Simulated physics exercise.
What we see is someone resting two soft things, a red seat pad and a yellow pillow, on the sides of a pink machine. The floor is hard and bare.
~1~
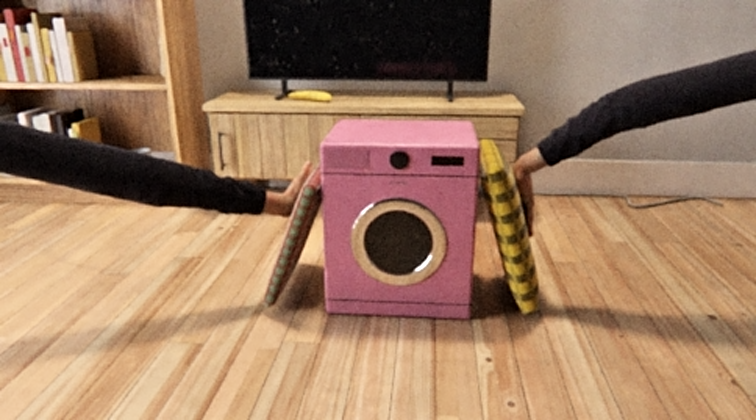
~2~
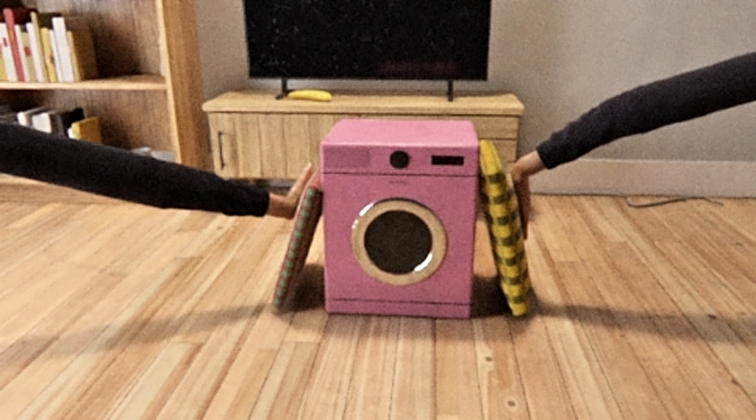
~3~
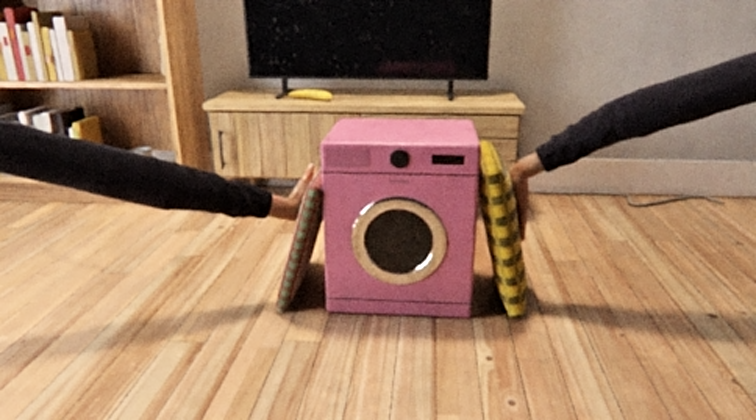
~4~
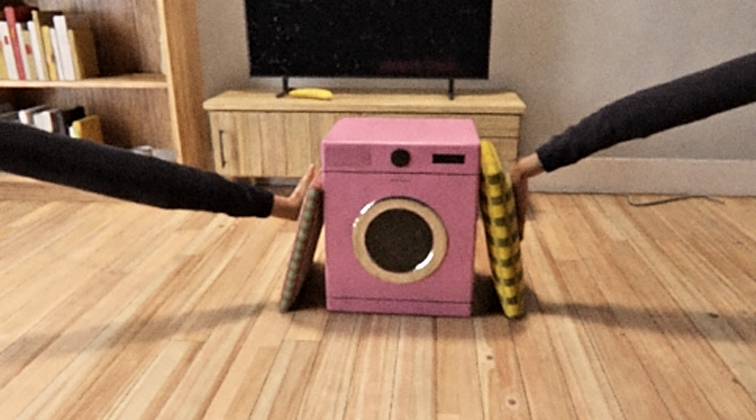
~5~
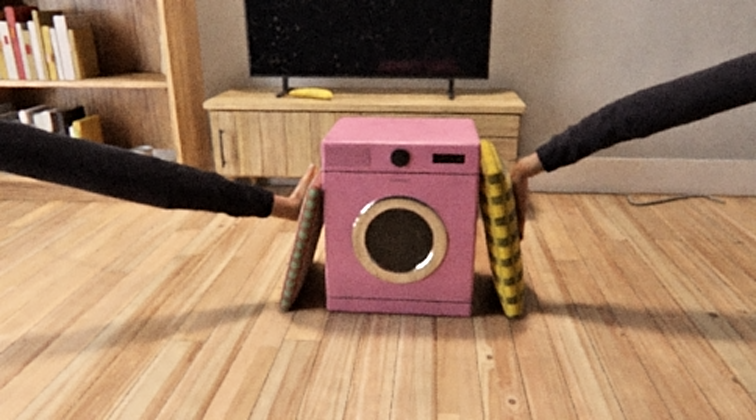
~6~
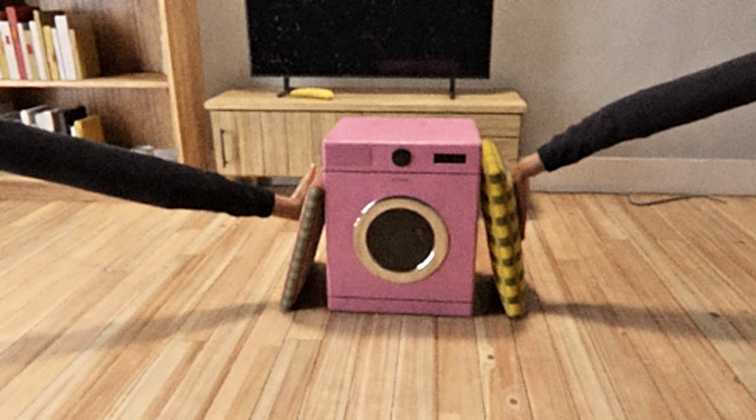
Two checked cushions edging slightly inward at their feet beside a pink washing machine, then staying nearly still, hands touching both.
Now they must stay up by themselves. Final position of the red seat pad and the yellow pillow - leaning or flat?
Red seat pad - leaning. Yellow pillow - leaning.
Then, 0.22 s later than the last view, seat pad against the side near (313, 229); pillow against the side near (499, 227).
Then, 1.42 s later than the last view, seat pad against the side near (312, 229); pillow against the side near (499, 226).
Finally, seat pad against the side near (312, 229); pillow against the side near (499, 226). The red seat pad remains propped up and the yellow pillow keeps leaning.
